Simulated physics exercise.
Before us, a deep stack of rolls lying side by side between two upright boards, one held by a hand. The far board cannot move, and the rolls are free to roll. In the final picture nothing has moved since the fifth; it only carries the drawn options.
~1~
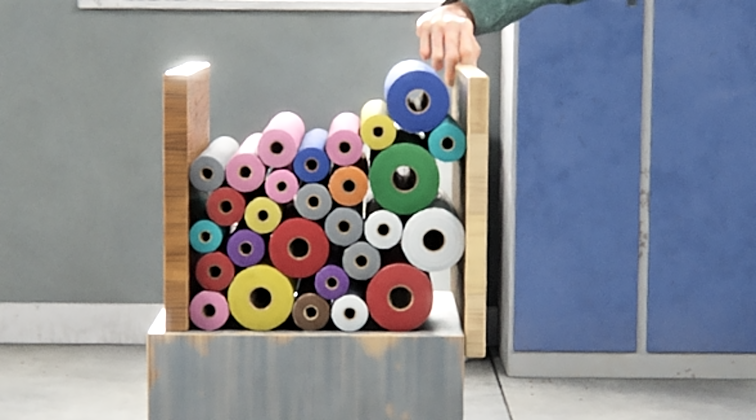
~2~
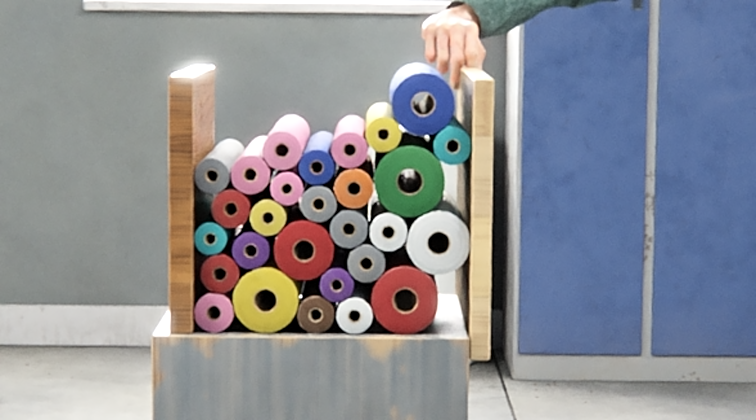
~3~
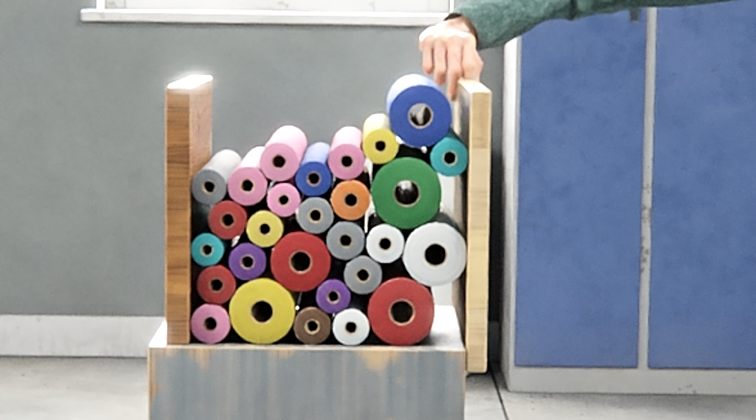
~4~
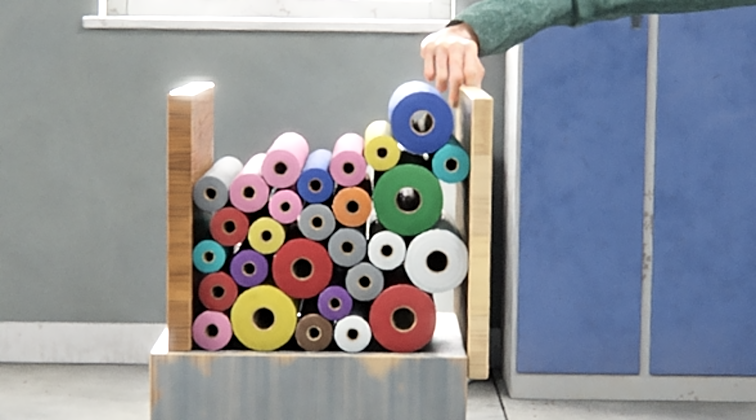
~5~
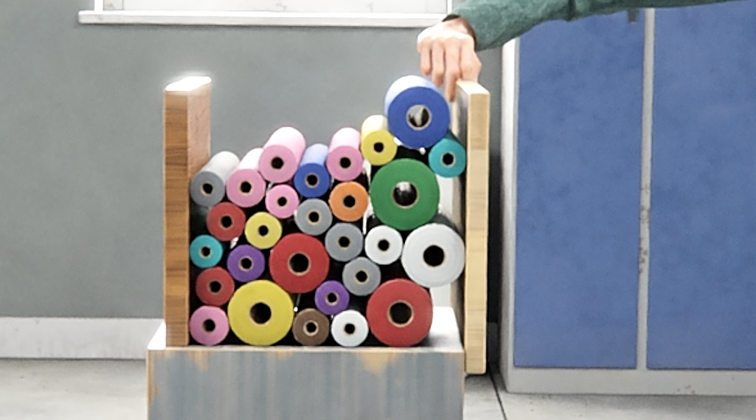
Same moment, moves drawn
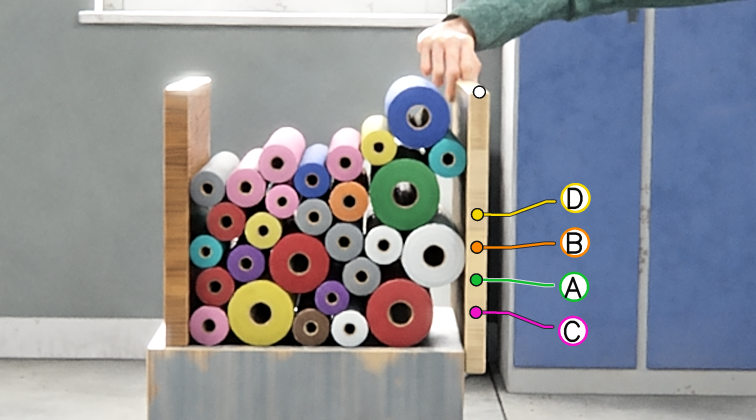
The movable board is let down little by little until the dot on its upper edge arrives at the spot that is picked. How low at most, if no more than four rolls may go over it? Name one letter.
Slide it to A.
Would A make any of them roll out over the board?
Yes, at A.
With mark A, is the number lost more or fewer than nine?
It loses fewer than nine.
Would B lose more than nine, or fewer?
Fewer than nine.
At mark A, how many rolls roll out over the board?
The count is two.
On the copy, A at (476, 280); B at (477, 247); C at (476, 312); D at (477, 214); the white dot at (479, 92).
On A. First, top of the board (468, 174).
Then, top of the board (466, 267).
Finally, top of the board (466, 279), two out over the board.
By contrast, B two out over the board; C more than four out over the board; D one out over the board.
